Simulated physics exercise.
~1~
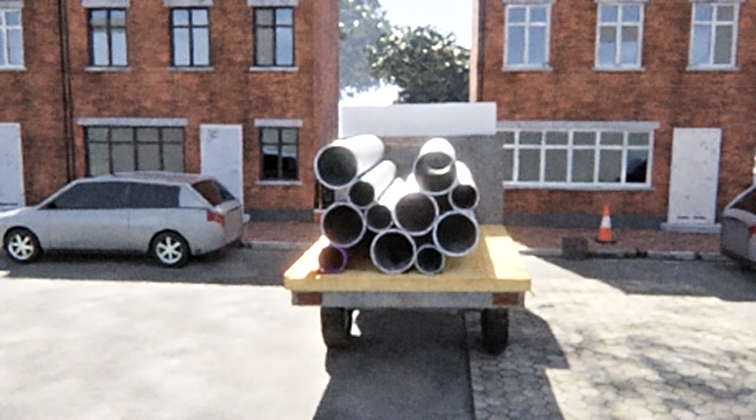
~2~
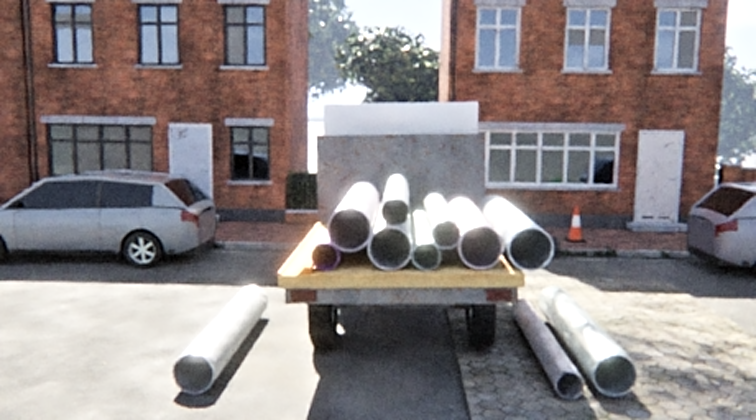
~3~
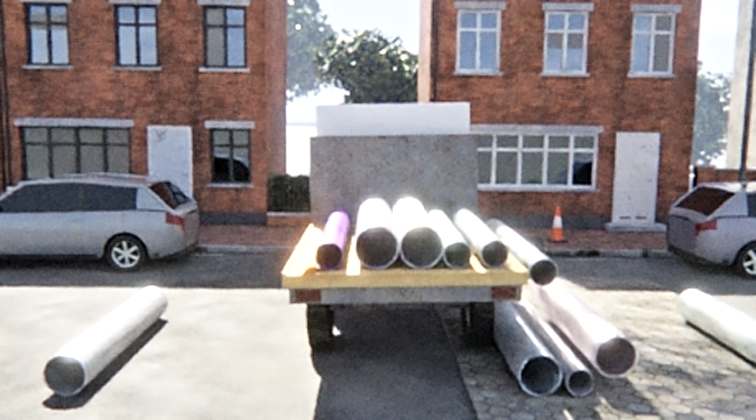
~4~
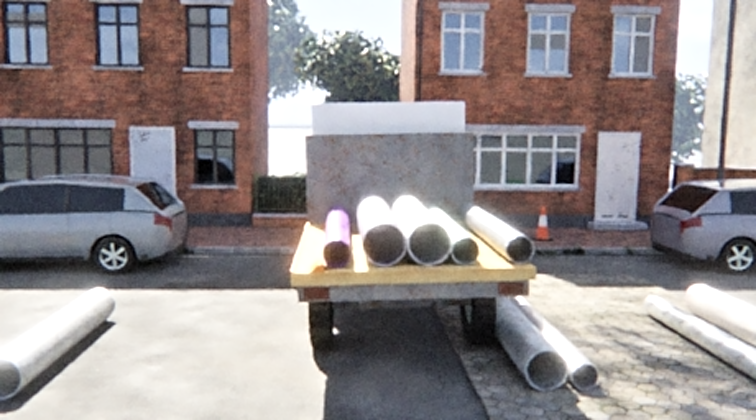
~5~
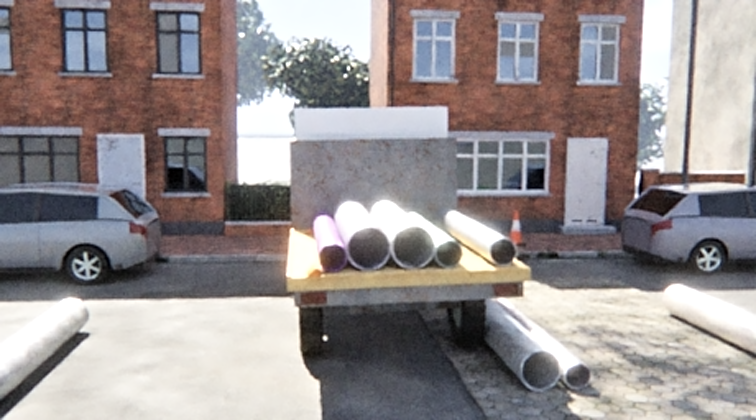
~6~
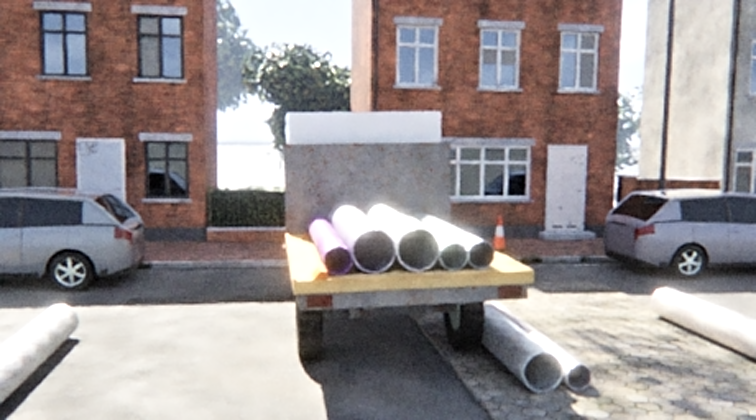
At the start, a flatbed lorry stands with its tail towards us before brick houses, hollow steel pipes heaped on its yellow deck and a purple one low at the left. The heap collapses and spreads, and pipes drop to the ground on both sides. More tumble off the right, some rolling away across the paving while two stop beside the lorry. On the deck, the rightmost remaining pipe rolls back left towards the others as the view drifts sideways. Finally, five pipes lie in a row on the deck, the purple one at the left end.
